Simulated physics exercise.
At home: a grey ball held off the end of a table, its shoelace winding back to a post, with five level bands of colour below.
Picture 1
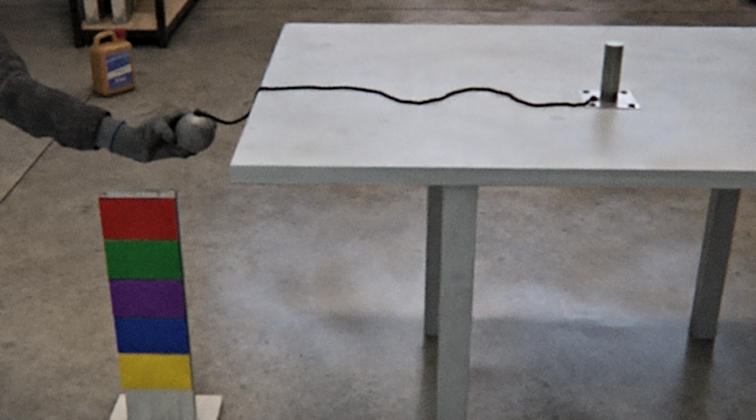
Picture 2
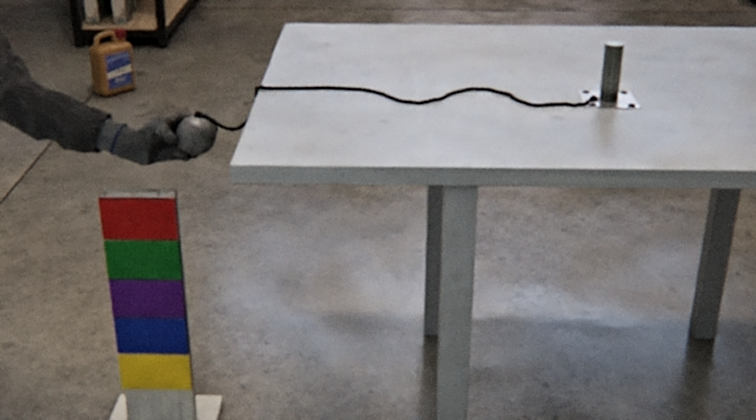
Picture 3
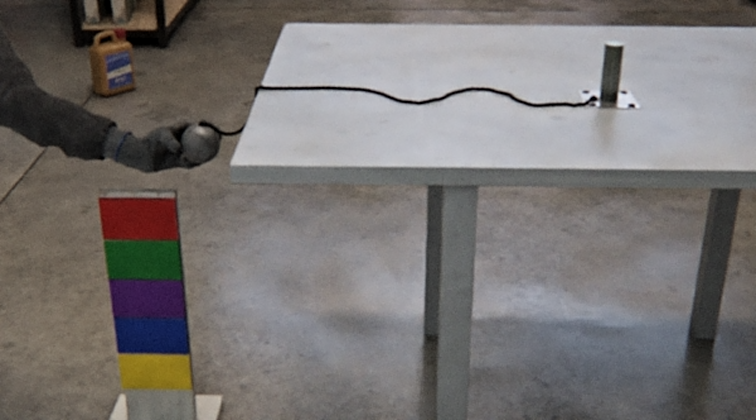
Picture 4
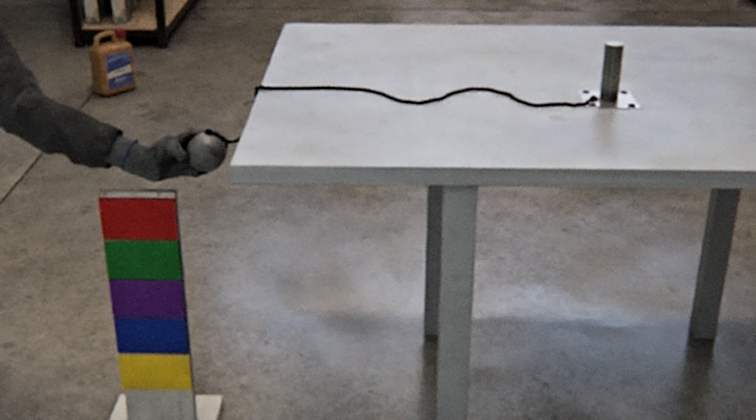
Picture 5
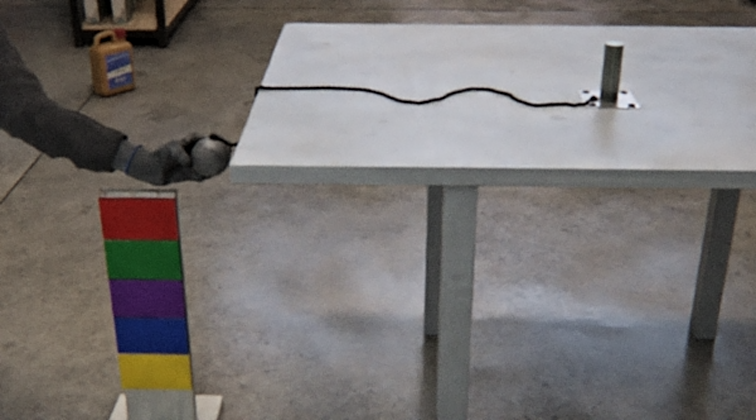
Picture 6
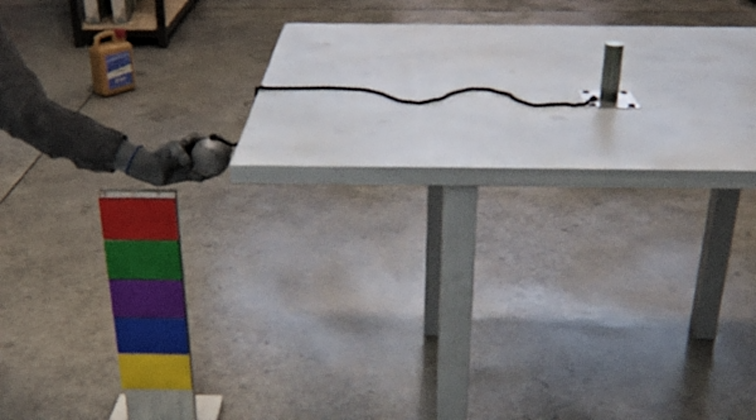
A gloved hand at the left holds a grey ball off the end of a pale table on a concrete floor, seen from slightly above. A black shoelace winds across the tabletop to a metal post, and a board below the hand shows red, green, purple, blue and yellow bands. The hand moves the ball slightly right and down, then stays still; the camera is steady.
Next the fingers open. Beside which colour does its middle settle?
At green.
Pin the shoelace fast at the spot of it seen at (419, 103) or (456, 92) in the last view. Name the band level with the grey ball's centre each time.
It would be red; red.
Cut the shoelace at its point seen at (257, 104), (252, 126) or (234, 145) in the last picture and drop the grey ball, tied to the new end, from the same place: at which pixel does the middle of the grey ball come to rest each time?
Try by try, around (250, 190), (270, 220) and (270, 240).
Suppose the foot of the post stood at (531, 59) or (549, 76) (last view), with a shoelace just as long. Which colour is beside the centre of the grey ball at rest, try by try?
It would be purple; purple.
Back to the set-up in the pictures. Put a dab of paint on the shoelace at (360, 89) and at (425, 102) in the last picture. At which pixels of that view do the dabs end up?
About (289, 95), and the other about (369, 96).
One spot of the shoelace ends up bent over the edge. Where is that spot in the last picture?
Near (325, 88).
Early on, ball near (282, 249); level with green.
Midway, ball near (238, 257); level with green.
Finally, ball near (257, 262); level with green. Its centre hangs level with the green band.
